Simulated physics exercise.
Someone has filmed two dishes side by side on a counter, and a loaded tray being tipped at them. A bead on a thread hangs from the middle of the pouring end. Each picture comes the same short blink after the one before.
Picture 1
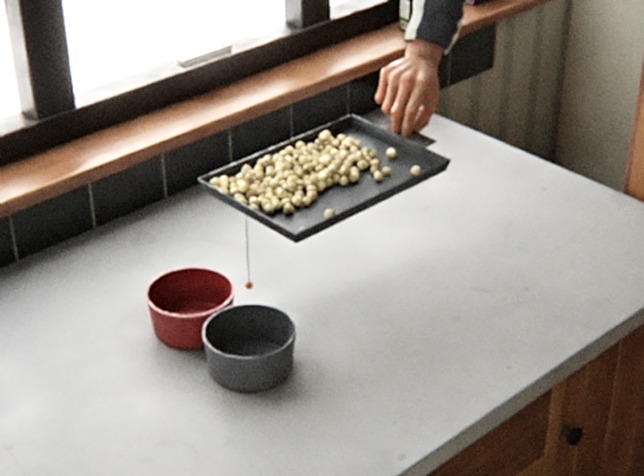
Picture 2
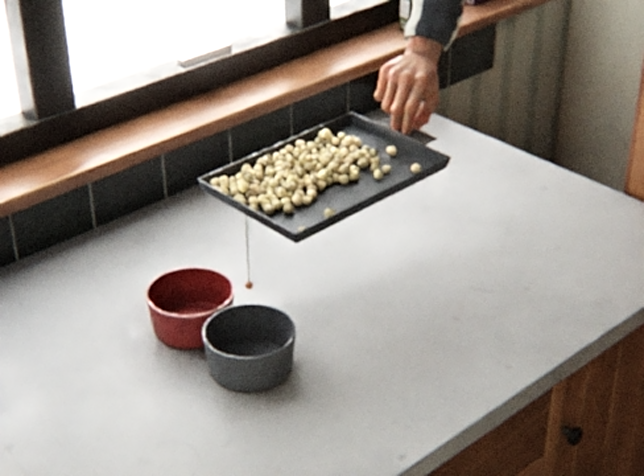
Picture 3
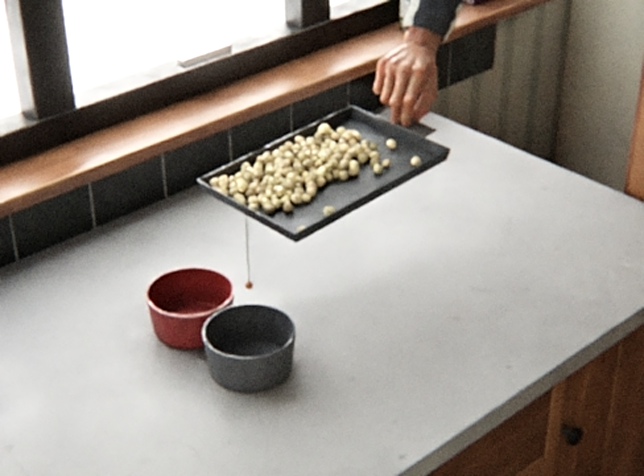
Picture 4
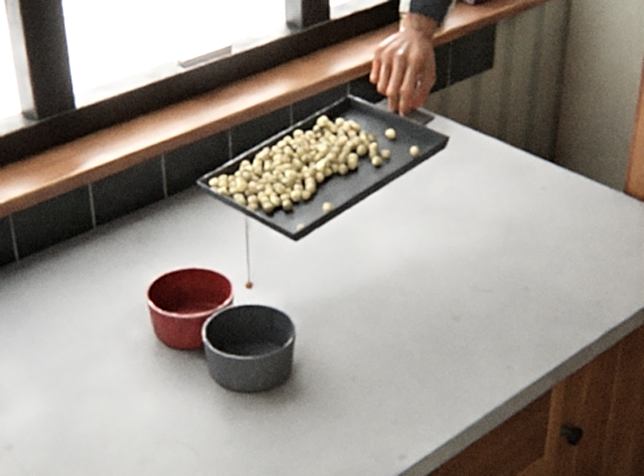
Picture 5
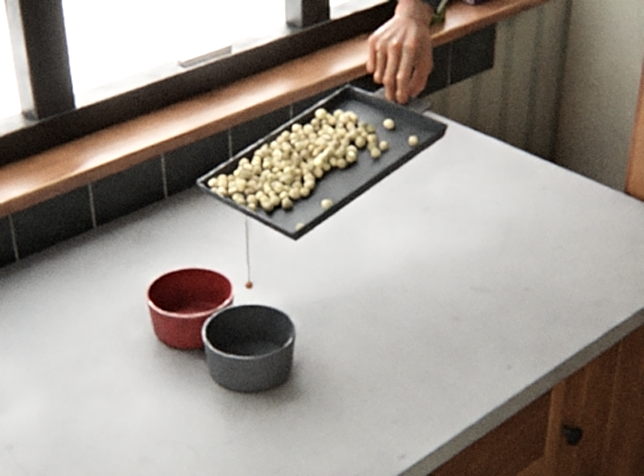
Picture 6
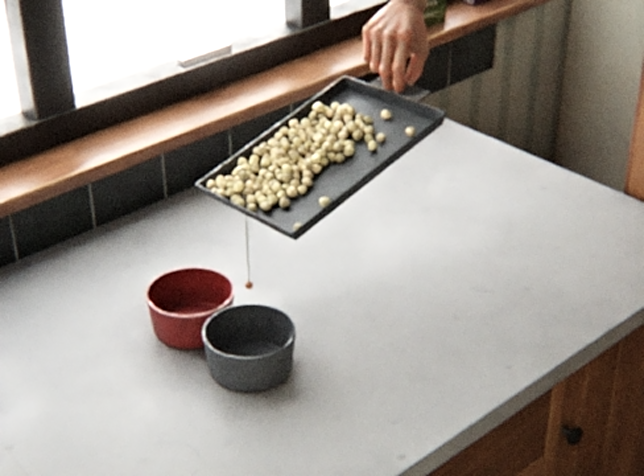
On a pale counter by a window, a hand slowly raised the far end of a dark tray of round, pale nuts, tilting it toward a red dish and a grey one below.
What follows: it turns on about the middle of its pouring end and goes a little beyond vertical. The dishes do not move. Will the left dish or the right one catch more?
The left-hand one ends fuller.
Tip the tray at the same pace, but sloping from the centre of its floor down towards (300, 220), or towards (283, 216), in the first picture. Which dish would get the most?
At the first place the right-hand dish, at the second the right one.
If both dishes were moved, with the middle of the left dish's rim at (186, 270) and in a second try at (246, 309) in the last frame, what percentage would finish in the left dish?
First some 40, then 30 per cent.
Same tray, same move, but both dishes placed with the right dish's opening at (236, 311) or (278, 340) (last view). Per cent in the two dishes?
First some 80, then 60 per cent.
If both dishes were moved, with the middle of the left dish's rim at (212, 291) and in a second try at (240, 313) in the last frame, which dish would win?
The first try: Left. The second: Left.
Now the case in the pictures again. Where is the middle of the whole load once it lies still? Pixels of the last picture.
Roughly at (195, 324).
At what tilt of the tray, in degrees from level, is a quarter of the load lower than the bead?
At about 85°.
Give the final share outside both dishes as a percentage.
It comes to 20 per cent or so.
Shortly afterwards, tray tipped steeply; all but a few on the tray; only a few in the right dish; only a few in the left dish; only a few outside both; a little in the air.
Next, tray tipped right over; a little on the tray; a little in the right dish; near a third in the left dish; a little outside both; near a quarter in the air.
Some moments later, tray tipped past a quarter turn; near a quarter in the right dish; near two thirds in the left dish; near a quarter outside both.
In the end, tray tipped past a quarter turn; near a quarter in the right dish; near two thirds in the left dish; near a quarter outside both.
